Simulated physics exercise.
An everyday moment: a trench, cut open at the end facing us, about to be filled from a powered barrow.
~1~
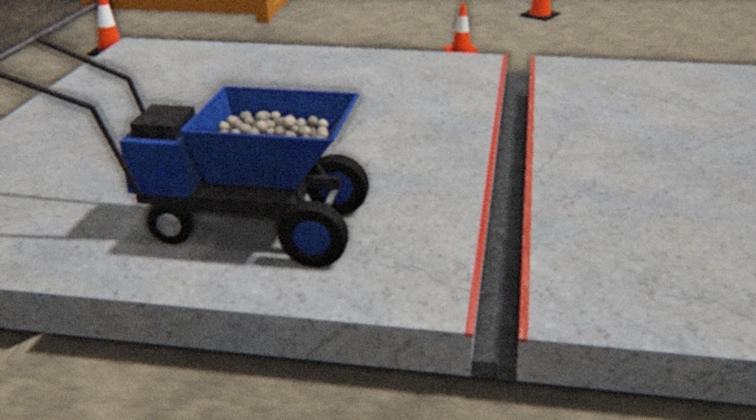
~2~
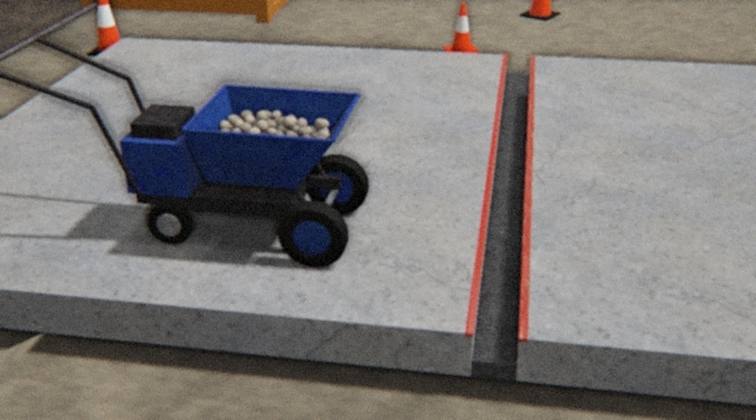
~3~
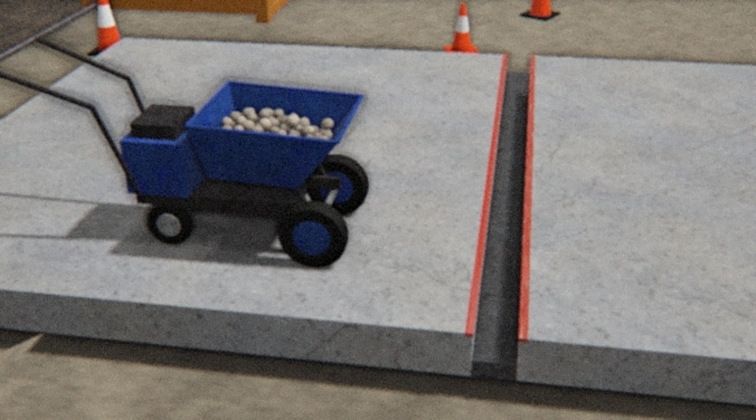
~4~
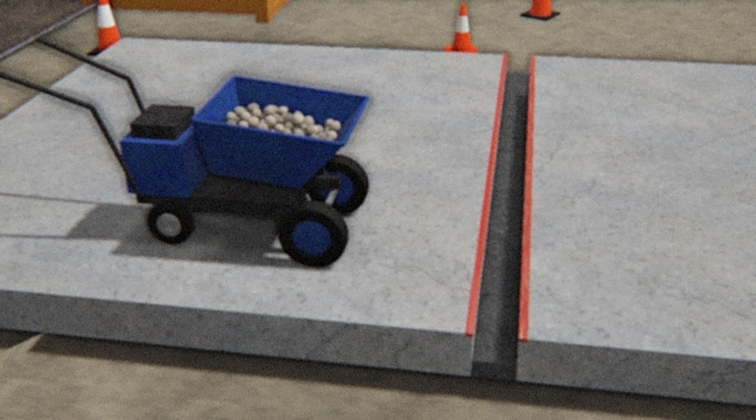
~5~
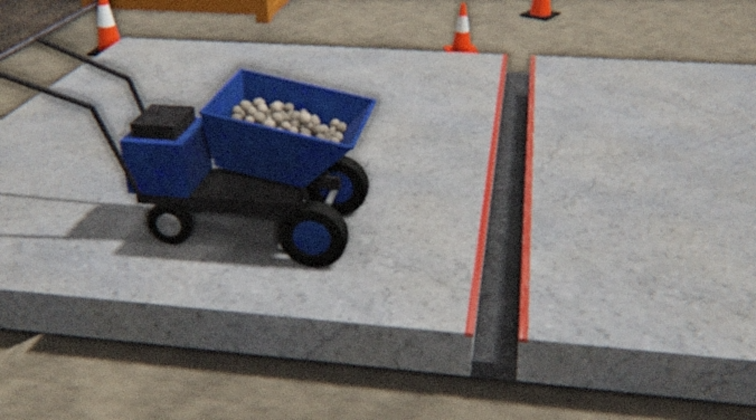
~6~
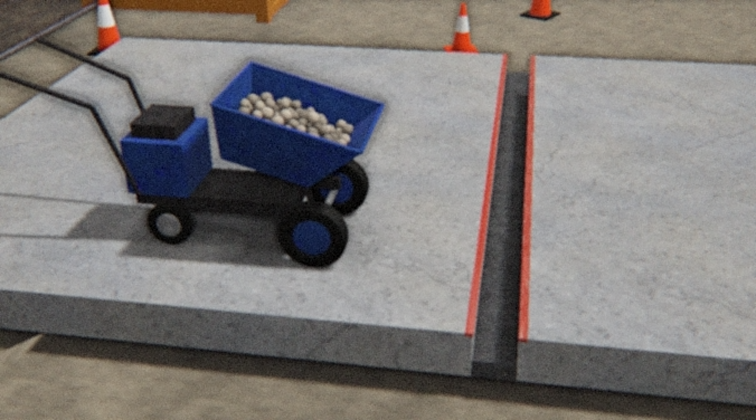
A blue motorised barrow with black wheels and a skip of pale, rounded pebbles stands on a grey concrete slab at left, seen from slightly above by a still camera. To its right a narrow dark trench edged with red lines divides the slab, with orange-and-white cones behind. The skip starts level, then tilts gradually forward to the right, its rear rising while the wheels stay put.
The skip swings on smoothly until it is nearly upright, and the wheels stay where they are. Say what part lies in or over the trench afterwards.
In the trench: Under half.
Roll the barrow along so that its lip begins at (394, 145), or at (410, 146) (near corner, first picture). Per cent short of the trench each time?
Roughly 0 per cent, and 0 per cent.
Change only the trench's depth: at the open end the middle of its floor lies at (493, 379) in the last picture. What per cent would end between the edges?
Close to 40 per cent.
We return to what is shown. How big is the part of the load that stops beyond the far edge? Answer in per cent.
Some 0 per cent.
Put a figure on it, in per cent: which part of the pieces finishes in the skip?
Some 0 per cent.
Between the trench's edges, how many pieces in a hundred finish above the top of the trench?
Close to 0 per cent.
Soon after the last picture, skip tipped steeply; all in the skip.
A little later, skip tipped right over; nearly all in the skip; a small part short of the trench; a stray few falling.
Later still, skip tipped right over; about a quarter in the skip; about half short of the trench; about a quarter in or heaped over the trench; a stray few beyond it; a stray few falling.
By the end, skip tipped right over; a stray few in the skip; about two thirds short of the trench; about a third in or heaped over the trench; a stray few beyond it.
